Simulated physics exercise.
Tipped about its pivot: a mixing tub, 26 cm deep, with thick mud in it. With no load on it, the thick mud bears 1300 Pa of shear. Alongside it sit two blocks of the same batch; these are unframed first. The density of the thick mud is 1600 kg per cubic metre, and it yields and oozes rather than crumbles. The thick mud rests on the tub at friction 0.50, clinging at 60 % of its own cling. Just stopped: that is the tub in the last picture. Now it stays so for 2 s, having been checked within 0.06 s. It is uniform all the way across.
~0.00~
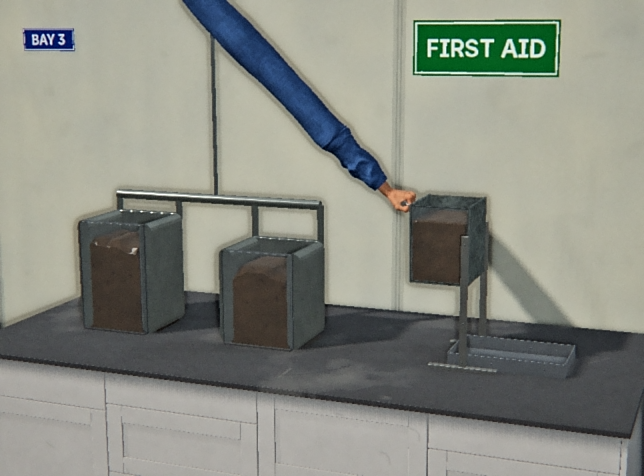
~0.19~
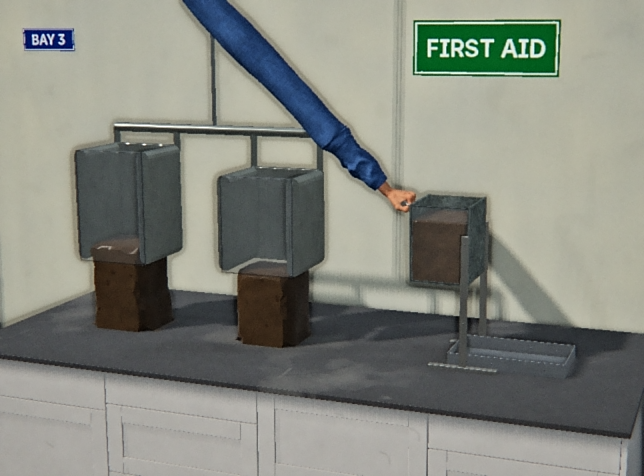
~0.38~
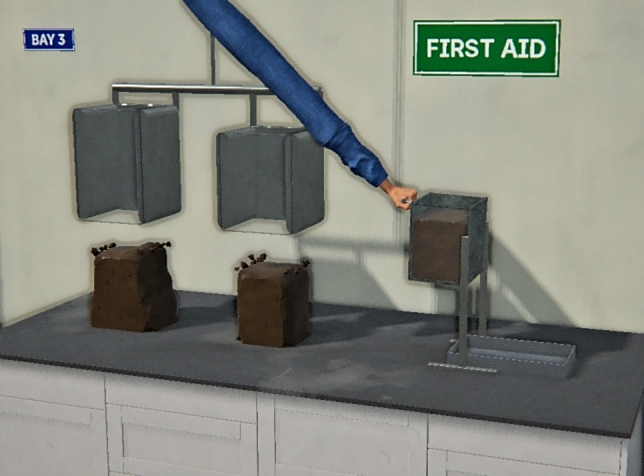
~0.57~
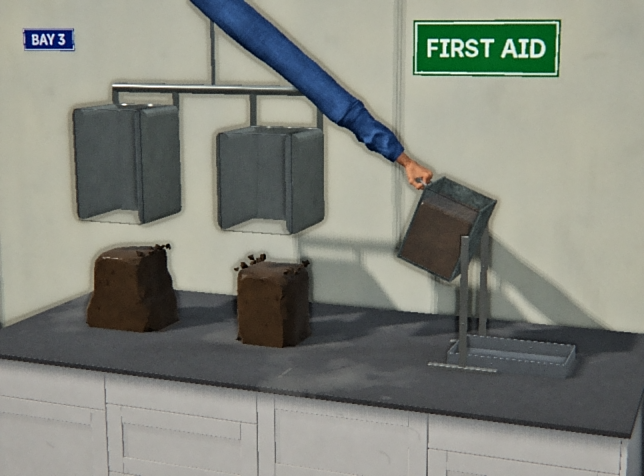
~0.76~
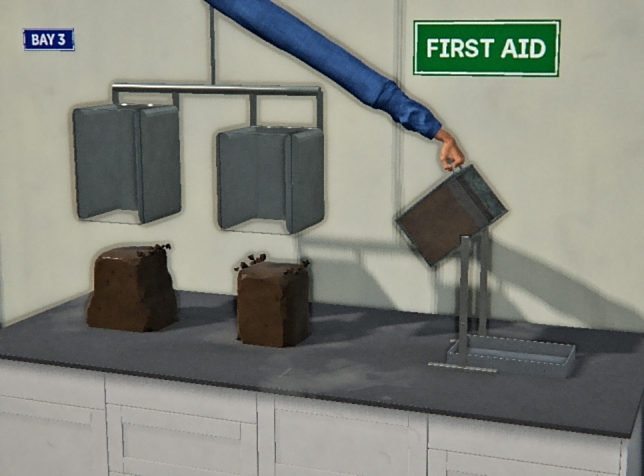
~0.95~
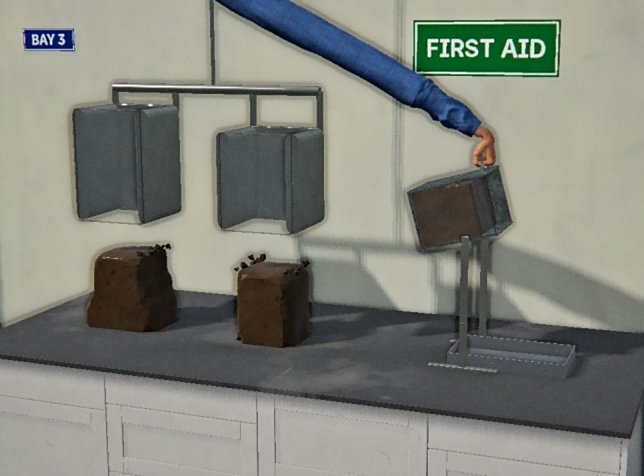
A blue-sleeved arm held the rim of a tub of thick mud while two box molds lifted off brown blocks, which slumped slightly; then the hand tilted the tub steeply over to the right.
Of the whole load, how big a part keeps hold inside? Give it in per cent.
The part that keeps hold inside is about 100 %.
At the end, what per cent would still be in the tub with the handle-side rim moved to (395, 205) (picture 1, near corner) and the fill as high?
Near 100 per cent.
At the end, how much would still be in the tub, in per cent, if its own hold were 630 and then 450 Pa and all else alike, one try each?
100 %, then 100 %.
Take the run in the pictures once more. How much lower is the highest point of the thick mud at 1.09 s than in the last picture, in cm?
I reckon it's close to 0 cm.
By 1.09 s, the tub is at 75 degrees and holds 100 %.
By 1.26 s, the tub is at 75 degrees and holds 100 %.
By 1.43 s, the tub is at 75 degrees and holds 100 %.
By 1.60 s, the tub is at 75 degrees and holds 100 %.
By 2.95 s, at the end, the tub is at 75 degrees and holds 100 %.
